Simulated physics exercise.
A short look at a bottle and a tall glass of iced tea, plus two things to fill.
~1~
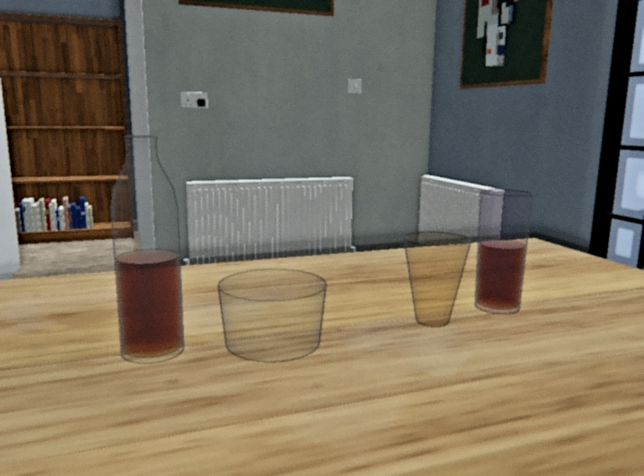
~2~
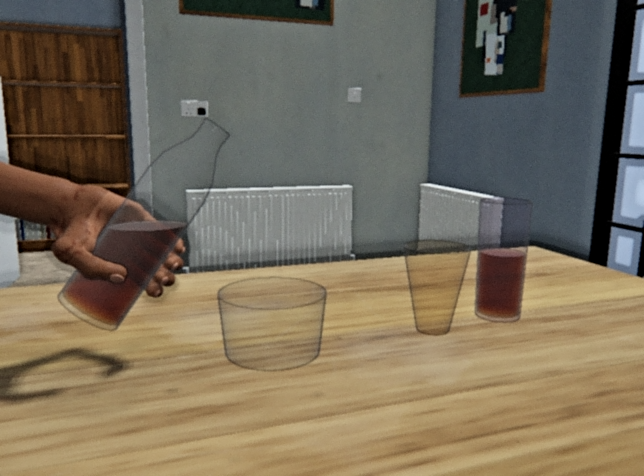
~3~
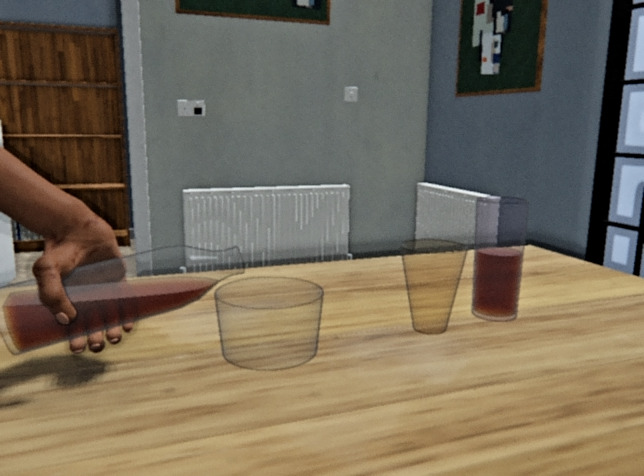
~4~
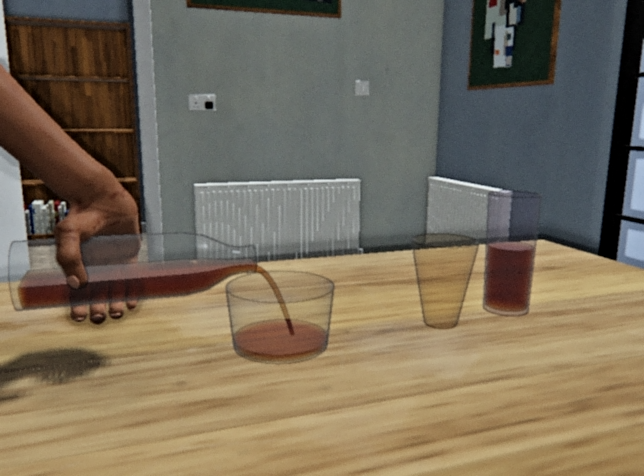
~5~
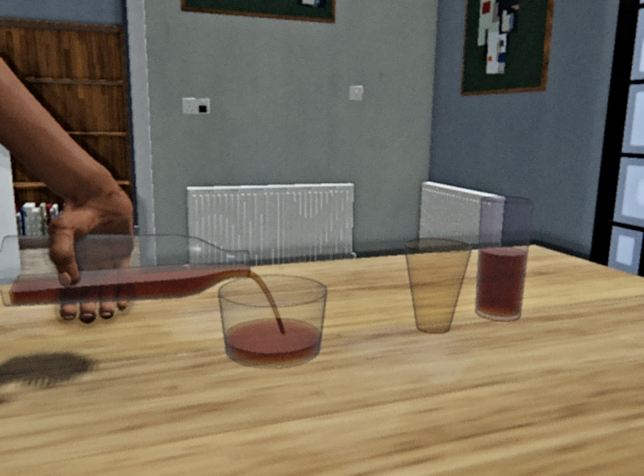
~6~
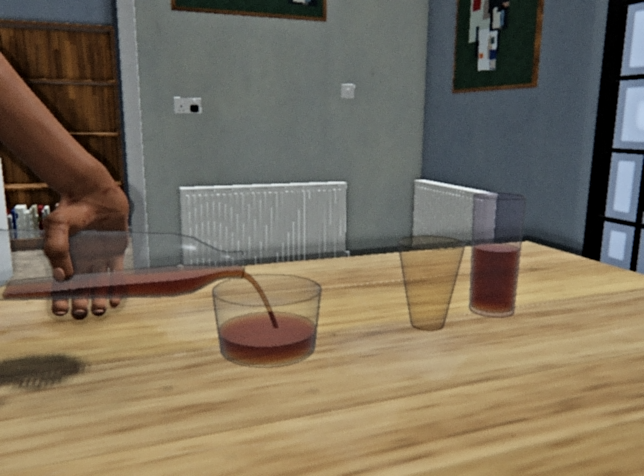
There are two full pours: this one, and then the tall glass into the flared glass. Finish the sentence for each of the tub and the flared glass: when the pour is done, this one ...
The tub takes it all; the flared glass takes it all.
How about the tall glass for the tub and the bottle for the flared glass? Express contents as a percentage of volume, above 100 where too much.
Respectively 30 and 120 percent.
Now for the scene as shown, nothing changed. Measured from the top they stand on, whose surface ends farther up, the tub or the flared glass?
The flared glass.
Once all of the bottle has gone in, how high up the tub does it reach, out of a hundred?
By my reckoning it's around 50 percent.
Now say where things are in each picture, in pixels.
At the start; bottle (147, 245) about half full; tall glass (502, 249) about half full; tub (273, 312) empty; flared glass (435, 276) empty, in the first picture.
A hand has the bottle; bottle (155, 216) tipped 35° with all of its load; tub (273, 320) empty, in the second picture.
The bottle is tipped; bottle (134, 287) tipped 80° with all of its load; tub (270, 320) empty, in the third picture.
The stream is running; bottle (146, 267) tipped 90° with about three quarters of its load; tub nearly empty, surface at (281, 336), in the fourth picture.
The stream is running; bottle (139, 268) tipped 95° with about two thirds of its load; flared glass (436, 283) empty, in the fifth picture.
The stream is running; bottle (133, 264) tipped 95° with about half of its load; tall glass about half full, surface at (496, 248); tub about a third full, surface at (268, 328); flared glass (429, 280) empty, in the sixth picture.
Shortly, the tub is about a third full.
Then, the tub is about half full.
At the finish, the tub is about half full; the flared glass is nearly full.
